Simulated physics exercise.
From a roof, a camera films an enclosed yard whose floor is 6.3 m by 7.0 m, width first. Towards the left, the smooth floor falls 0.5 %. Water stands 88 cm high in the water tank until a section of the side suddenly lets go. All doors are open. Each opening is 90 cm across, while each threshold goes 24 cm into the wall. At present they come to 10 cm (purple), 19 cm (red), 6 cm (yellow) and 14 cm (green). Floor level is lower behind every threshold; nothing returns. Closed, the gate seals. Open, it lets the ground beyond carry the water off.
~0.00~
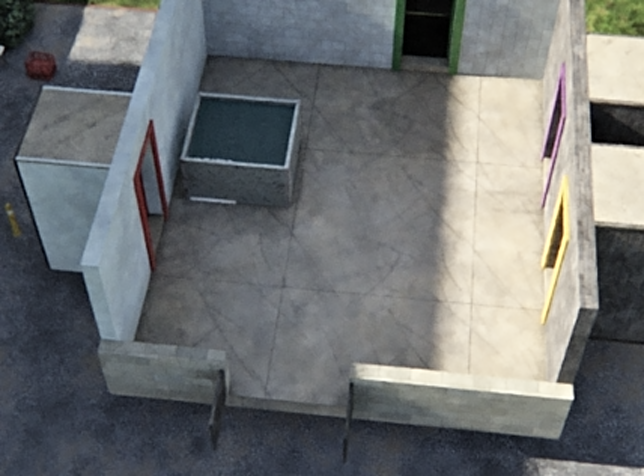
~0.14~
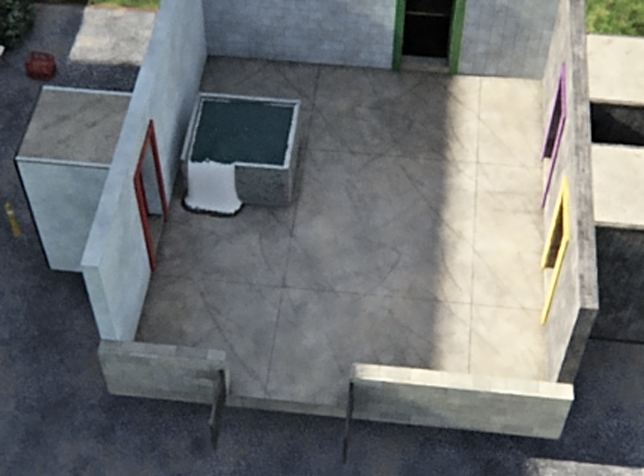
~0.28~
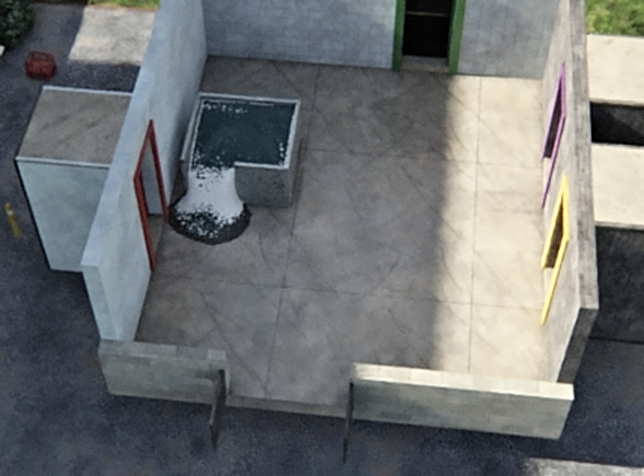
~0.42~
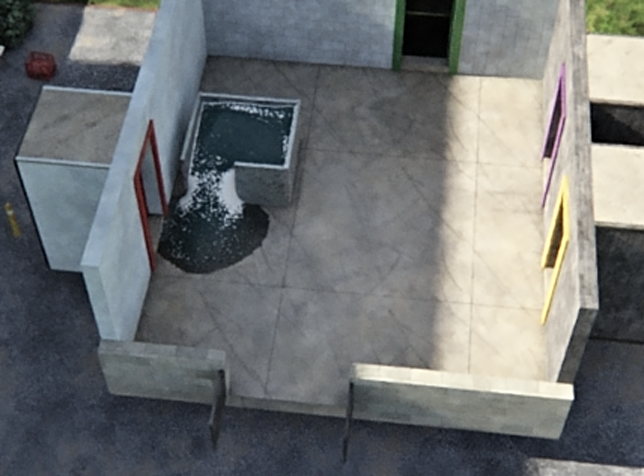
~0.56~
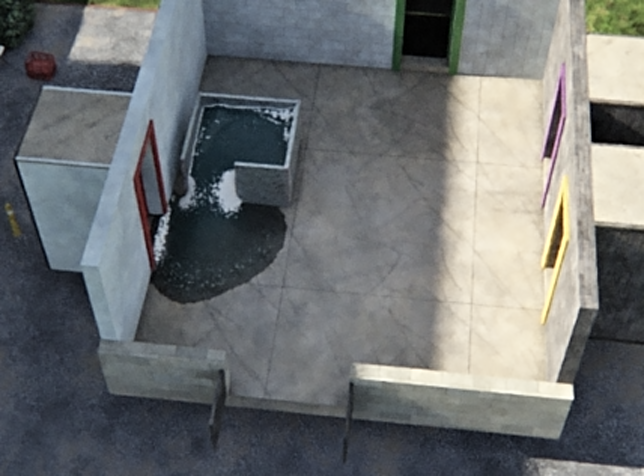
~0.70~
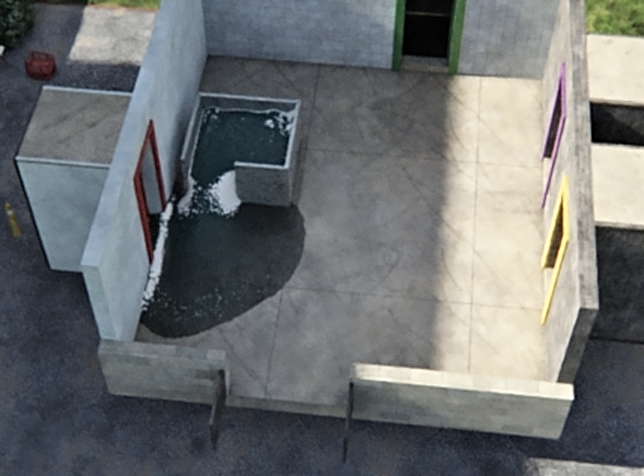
To begin with, dark water sits still in a tank near the left wall of an enclosed yard. Water then pours through a gap in the tank's front, foaming white, and a dark pool spreads across the floor, reaching the left wall by the red door and extending toward the viewer.
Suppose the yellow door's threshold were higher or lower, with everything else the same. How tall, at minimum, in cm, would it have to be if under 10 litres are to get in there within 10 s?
It would need to be about 6.5 cm tall.
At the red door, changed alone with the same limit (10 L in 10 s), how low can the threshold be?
Red door, minimum about 27 cm.
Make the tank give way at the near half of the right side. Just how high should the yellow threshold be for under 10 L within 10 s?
In that case you'd want it roughly 14.5 cm high.
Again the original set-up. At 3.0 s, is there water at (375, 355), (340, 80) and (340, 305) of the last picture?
Listed order - soaked through, unwetted, soaked through.
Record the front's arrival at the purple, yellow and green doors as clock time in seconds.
Arrives: Purple 6.0 s / yellow 4.0 s / green 9.0 s.
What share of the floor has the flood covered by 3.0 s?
Around 30 per cent of the free floor.
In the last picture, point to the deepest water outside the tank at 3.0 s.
At about (165, 364).
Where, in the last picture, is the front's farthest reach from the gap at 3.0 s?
In the last picture, around (461, 403).
After 1.4 s water covers 25 % of the floor, deepest (50 cm) near (130, 360); it has not reached the yellow door.
After 3.0 s water covers 30 % of the floor, deepest (28 cm) near (165, 364); it has not reached the yellow door.
After 10.0 s water covers 80 % of the floor, deepest (8 cm) near (413, 398); 5 cm at the yellow door, 10 litres in over its 6 cm threshold.
At the yellow door as built, the water arrived by 4.3 s and peaked near 10 cm at 5.4 s.
With a threshold of 5.5 cm, 13 litres would have come in within the 10 s; with 7.5 cm, 4 litres. So under 10 litres takes about 6.5 cm.
